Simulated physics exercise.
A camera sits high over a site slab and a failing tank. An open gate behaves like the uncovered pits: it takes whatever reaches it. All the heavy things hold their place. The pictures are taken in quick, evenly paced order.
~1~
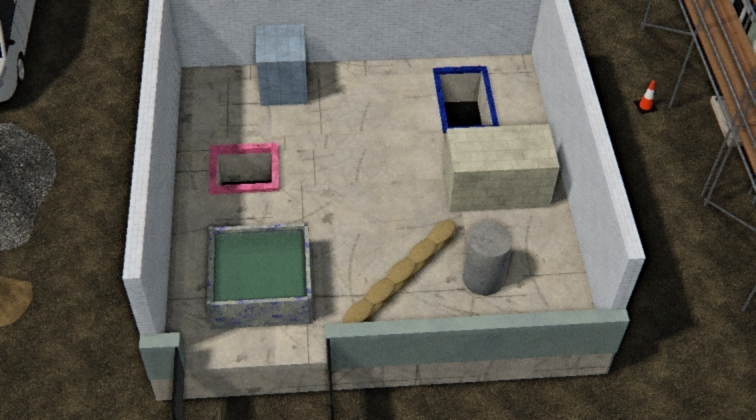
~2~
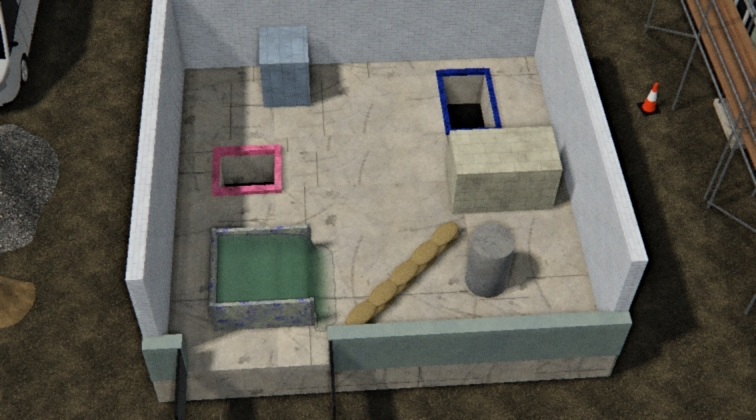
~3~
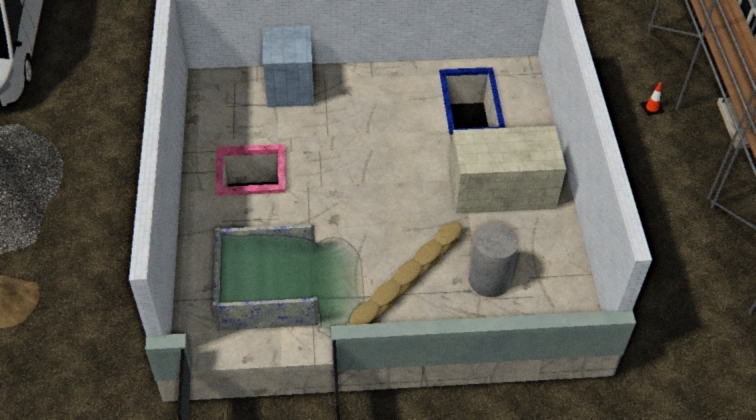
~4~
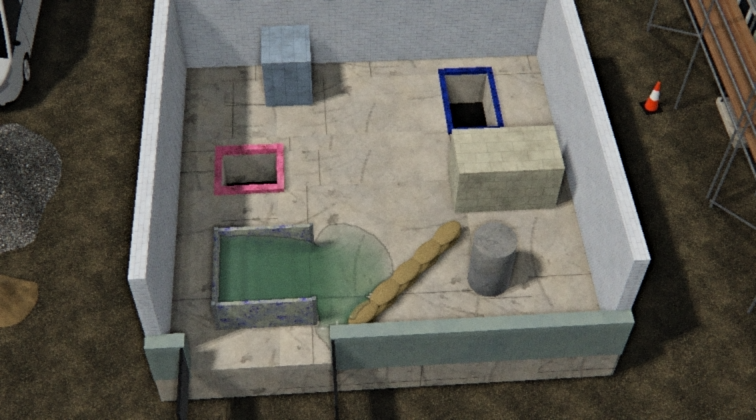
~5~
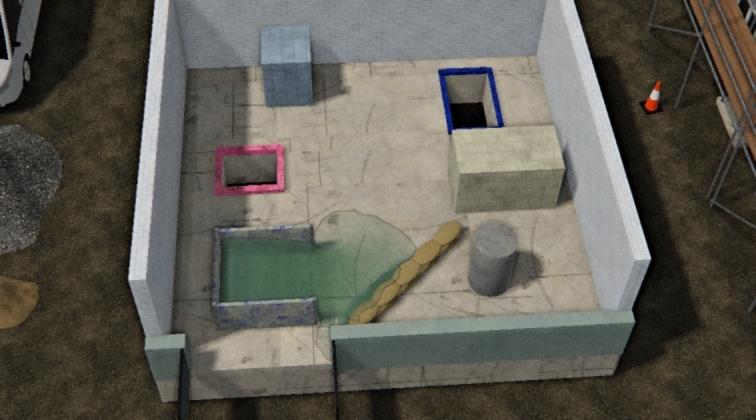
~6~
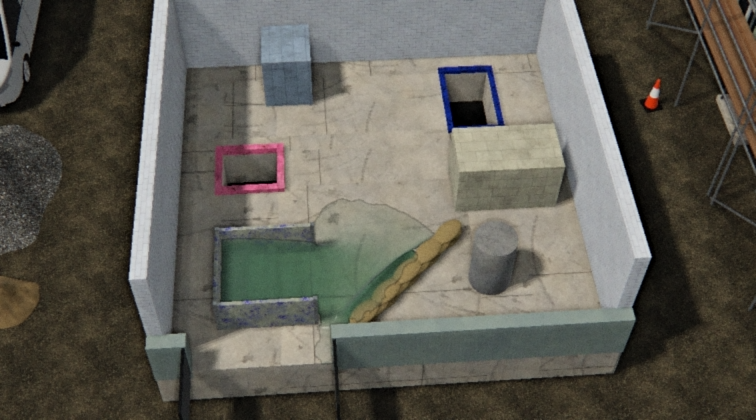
Green water pouring from the open right side of a tank, spreading across a walled concrete slab and along a diagonal tan barrier.
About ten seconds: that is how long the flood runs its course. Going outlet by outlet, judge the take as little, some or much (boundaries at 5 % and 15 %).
My judgement: The gate ends up with some, the pink pit ends up with little, the blue pit ends up with some.
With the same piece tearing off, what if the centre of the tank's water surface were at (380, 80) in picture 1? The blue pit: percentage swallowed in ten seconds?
I'd put the blue pit at 70 % of the whole.
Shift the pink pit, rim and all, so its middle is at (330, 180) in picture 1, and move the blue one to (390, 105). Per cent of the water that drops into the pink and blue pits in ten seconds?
The pink pit receives 0 per cent and the blue pit 20 per cent.
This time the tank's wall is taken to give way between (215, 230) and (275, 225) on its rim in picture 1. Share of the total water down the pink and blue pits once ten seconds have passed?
Near enough: Pink 25 percent, blue 0 percent.
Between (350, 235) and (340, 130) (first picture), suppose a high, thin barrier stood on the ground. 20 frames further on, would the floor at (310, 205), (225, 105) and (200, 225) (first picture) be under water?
In the order you listed them: Soaked, unsoaked, unsoaked.
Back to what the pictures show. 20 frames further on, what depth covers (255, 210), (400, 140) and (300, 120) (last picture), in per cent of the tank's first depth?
About 0, 12, 0 %.
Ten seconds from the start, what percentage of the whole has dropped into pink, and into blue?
In order, near 0 and 8 in a hundred.
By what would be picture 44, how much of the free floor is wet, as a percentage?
That works out to some 60 in a hundred.
A moment on, water covers 20 % of the floor; the gate 0 %, the pink pit 0 %, the blue pit 0 %.
Next, water covers 30 % of the floor; the gate 1 %, the pink pit 0 %, the blue pit 1 %.
Then, water covers 55 % of the floor; the gate 4 %, the pink pit 0 %, the blue pit 4 %.
Later, water covers 60 % of the floor; the gate 6 %, the pink pit 0 %, the blue pit 6 %.
In the end, water covers 80 % of the floor; the gate 7 %, the pink pit 0 %, the blue pit 7 %.
